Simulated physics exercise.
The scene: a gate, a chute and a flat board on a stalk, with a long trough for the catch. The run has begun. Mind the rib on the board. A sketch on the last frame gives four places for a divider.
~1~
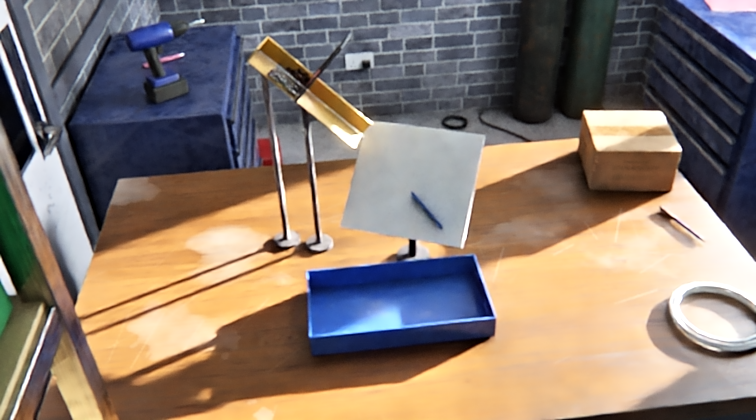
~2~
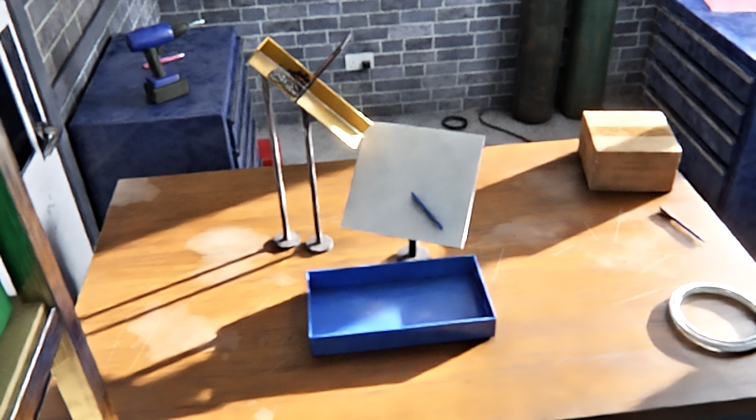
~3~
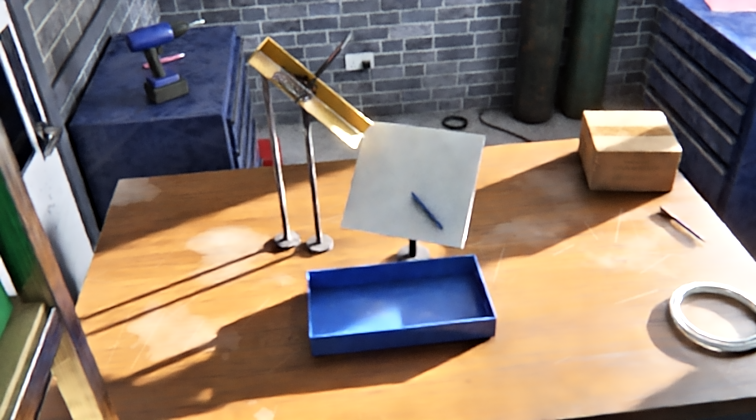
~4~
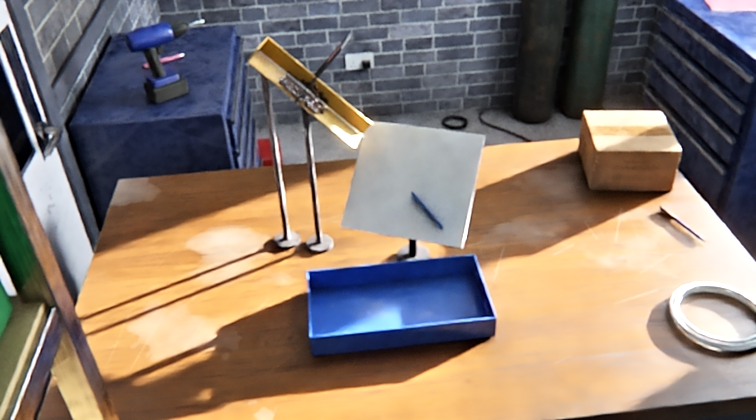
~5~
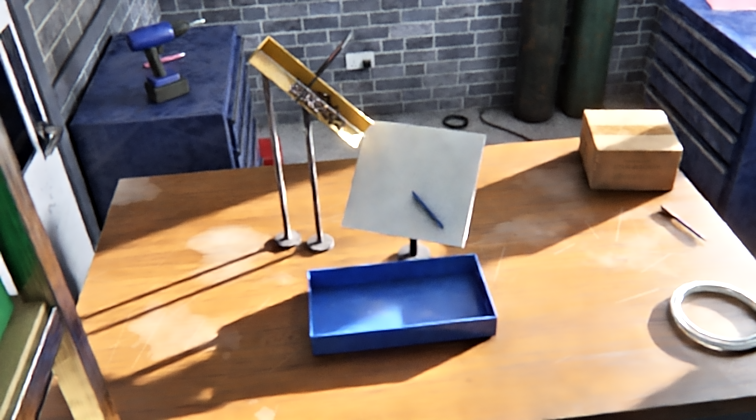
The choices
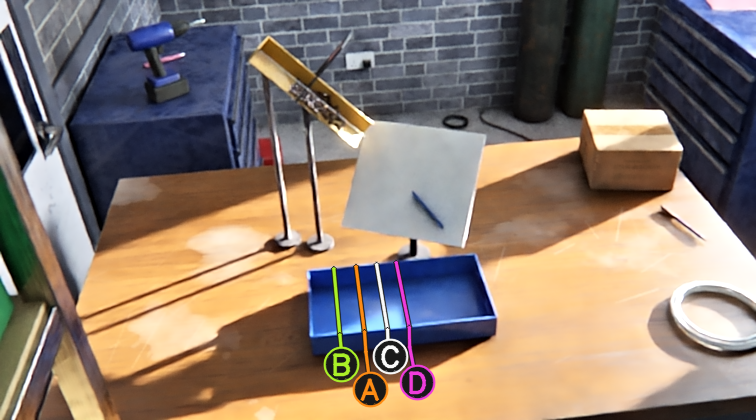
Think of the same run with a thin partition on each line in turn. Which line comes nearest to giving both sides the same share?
Use line D.
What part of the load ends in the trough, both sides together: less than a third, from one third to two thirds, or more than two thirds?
More than two thirds.
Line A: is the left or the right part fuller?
Right.
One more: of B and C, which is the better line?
That is line C.
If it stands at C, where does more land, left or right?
The right side.
On the marked copy, line A crosses the front rim at (364, 331); line B crosses the front rim at (339, 333); line C crosses the front rim at (387, 328); line D crosses the front rim at (409, 326).
Choosing A, of what is caught, a stray few on the left of the divider, nearly all on the right.
Choosing B, of what is caught, a stray few on the left of the divider, nearly all on the right.
Choosing C, of what is caught, a small part on the left of the divider, most on the right.
Choosing D, of what is caught, about a third on the left of the divider, about two thirds on the right.
